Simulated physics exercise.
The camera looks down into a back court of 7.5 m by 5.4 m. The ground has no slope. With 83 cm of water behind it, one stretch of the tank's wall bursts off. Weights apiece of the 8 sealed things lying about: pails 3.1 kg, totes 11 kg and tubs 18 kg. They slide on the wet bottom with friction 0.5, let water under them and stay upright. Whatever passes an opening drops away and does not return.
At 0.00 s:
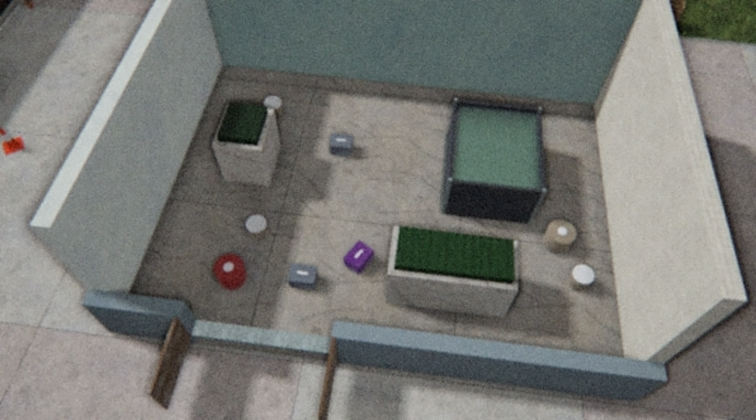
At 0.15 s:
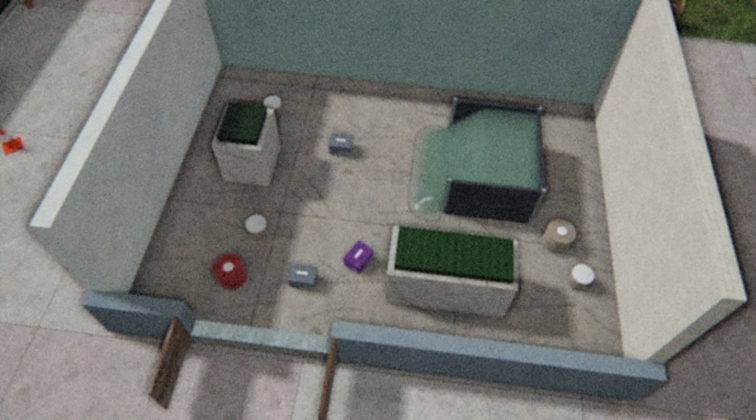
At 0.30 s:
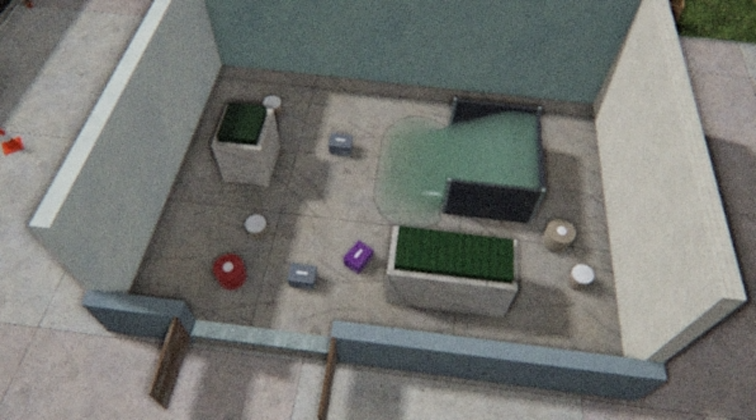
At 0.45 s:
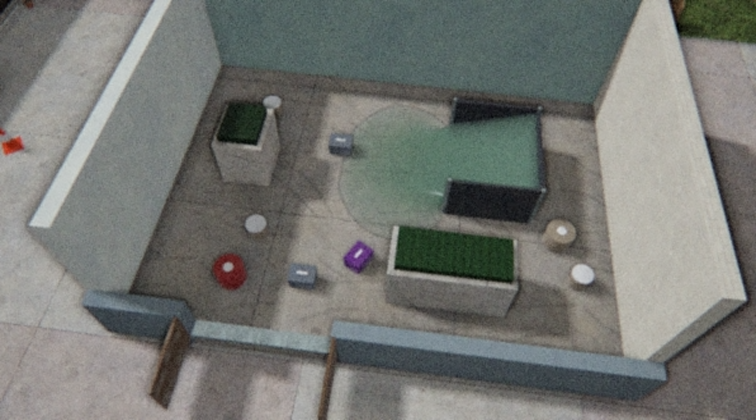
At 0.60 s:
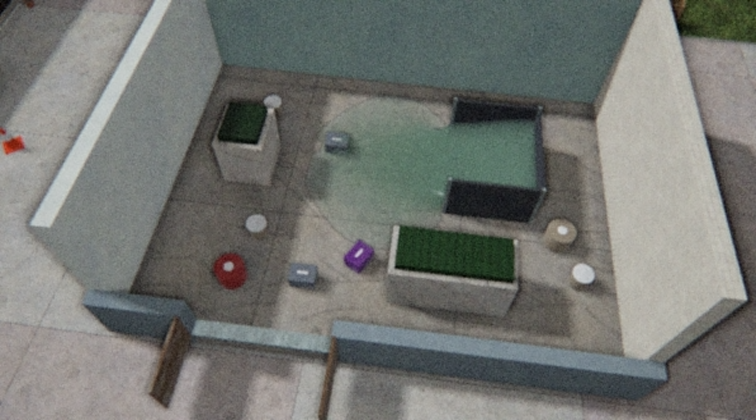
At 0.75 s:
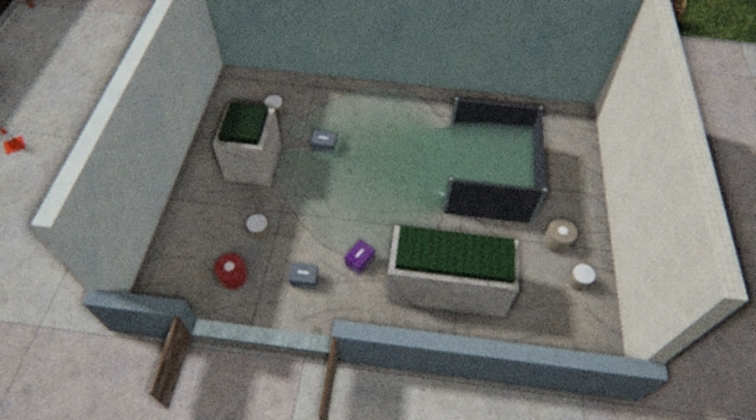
Greenish water pours from the left side of a dark-walled tank and spreads leftward across the paved floor of a walled court, reaching a grey tote and shifting it slightly left while the purple tote and red tub stay put.
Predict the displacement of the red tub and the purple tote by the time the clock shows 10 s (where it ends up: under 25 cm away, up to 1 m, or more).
Red tub gets carried off, purple tote slides a little.
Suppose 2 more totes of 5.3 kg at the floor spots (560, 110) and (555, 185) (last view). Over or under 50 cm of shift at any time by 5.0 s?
In that order: Under, less.
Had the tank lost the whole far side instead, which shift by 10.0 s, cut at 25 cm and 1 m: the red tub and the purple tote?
In that case the red tub stays put, the purple tote barely shifts.
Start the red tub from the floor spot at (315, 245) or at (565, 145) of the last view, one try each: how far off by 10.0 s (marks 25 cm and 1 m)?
In that order: It travels far; it holds its place.
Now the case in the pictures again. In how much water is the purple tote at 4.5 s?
Roughly 1 cm.
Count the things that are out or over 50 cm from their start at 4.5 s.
4 of them.
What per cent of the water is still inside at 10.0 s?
Some 78 per cent remains.
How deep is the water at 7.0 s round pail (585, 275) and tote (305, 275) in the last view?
About 0 and 10 cm.
After 2.0 s the red tub is near (213, 276), 0.3 m from its start, aground; the purple tote is near (358, 256), 0.1 m from its start, aground; 0 of 8 are out; 3 afloat.
After 4.5 s the red tub has gone out; the purple tote is near (358, 256), 0.1 m from its start, aground; 1 of 8 are out; 3 afloat.
After 7.0 s the red tub has gone out; the purple tote is near (382, 249), 0.4 m from its start, aground; 3 of 8 are out; 2 afloat.
After 10.0 s the red tub has gone out; the purple tote is near (393, 240), 0.6 m from its start, aground; 3 of 8 are out; 2 afloat.
